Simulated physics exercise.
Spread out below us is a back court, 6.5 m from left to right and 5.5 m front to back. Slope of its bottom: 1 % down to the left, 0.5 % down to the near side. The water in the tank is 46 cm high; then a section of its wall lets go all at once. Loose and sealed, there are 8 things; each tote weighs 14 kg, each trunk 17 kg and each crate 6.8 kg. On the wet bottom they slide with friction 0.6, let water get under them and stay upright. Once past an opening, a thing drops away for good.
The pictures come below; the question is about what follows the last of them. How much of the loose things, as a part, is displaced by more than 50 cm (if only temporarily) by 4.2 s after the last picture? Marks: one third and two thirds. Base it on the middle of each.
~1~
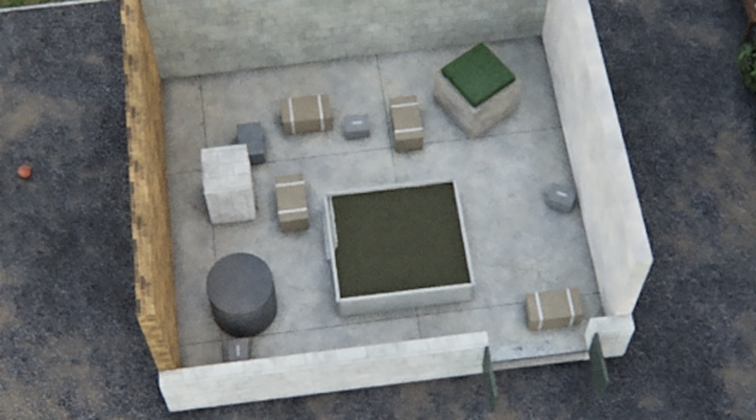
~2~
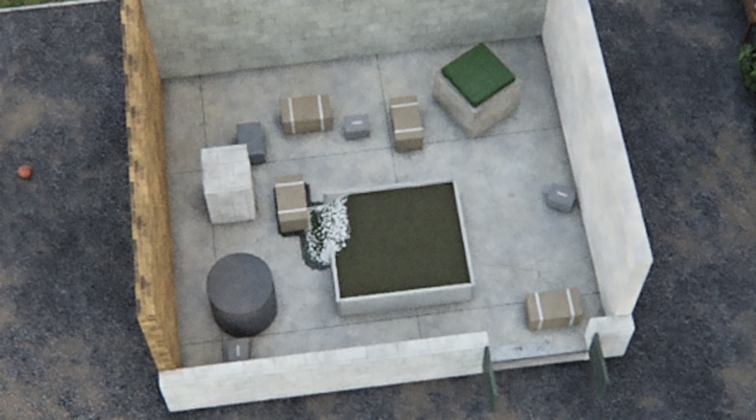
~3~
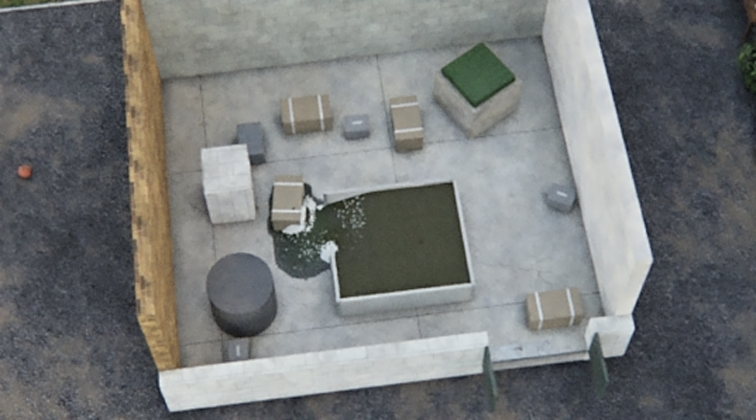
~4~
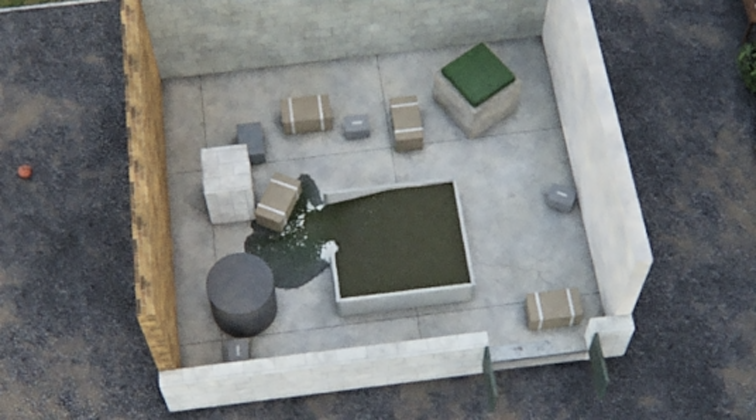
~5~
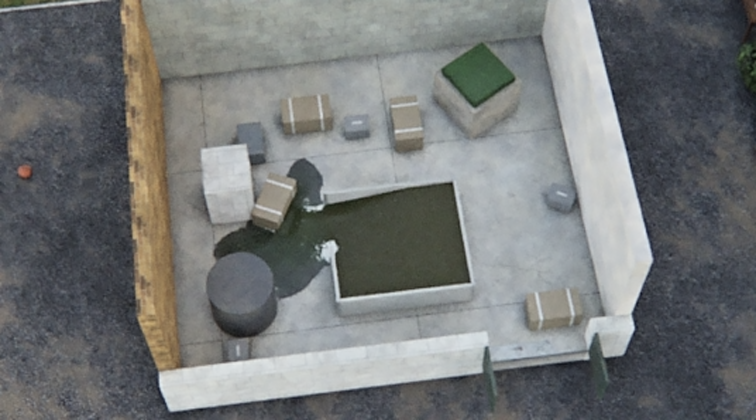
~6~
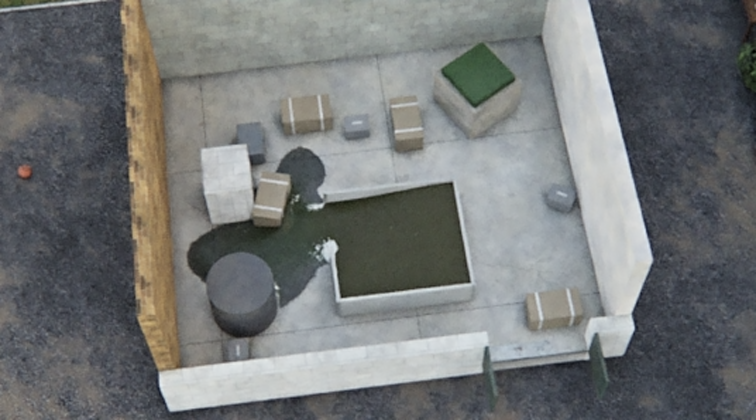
The fraction sits in the middle, a third or more yet beneath two thirds.
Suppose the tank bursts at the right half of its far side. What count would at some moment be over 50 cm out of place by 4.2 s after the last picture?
Then 2 of them would.
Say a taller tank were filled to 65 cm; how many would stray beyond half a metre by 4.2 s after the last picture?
Then the count would be 4.
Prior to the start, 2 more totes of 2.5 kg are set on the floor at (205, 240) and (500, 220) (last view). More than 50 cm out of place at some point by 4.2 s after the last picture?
Well, in turn they are above that and below that.
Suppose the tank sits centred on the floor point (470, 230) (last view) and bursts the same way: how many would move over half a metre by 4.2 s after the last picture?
Count: 2.
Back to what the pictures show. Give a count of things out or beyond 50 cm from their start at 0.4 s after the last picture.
I count 0 of them.
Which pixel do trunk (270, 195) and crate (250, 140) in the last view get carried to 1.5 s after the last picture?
Around (276, 166) and (223, 81).
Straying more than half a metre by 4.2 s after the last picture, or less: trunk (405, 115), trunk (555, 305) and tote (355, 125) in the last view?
Within the mark, within the mark, within the mark.
Then, 0.4 s after the last picture 0 of 8 are over 50 cm from their spots; 0 afloat.
Then, 1.5 s after the last picture 2 of 8 are over 50 cm from their spots; 0 afloat.
Then, 2.8 s after the last picture 2 of 8 are over 50 cm from their spots; 1 afloat.
Then, 4.2 s after the last picture 3 of 8 are over 50 cm from their spots, and 3 have been at some point; 1 afloat.
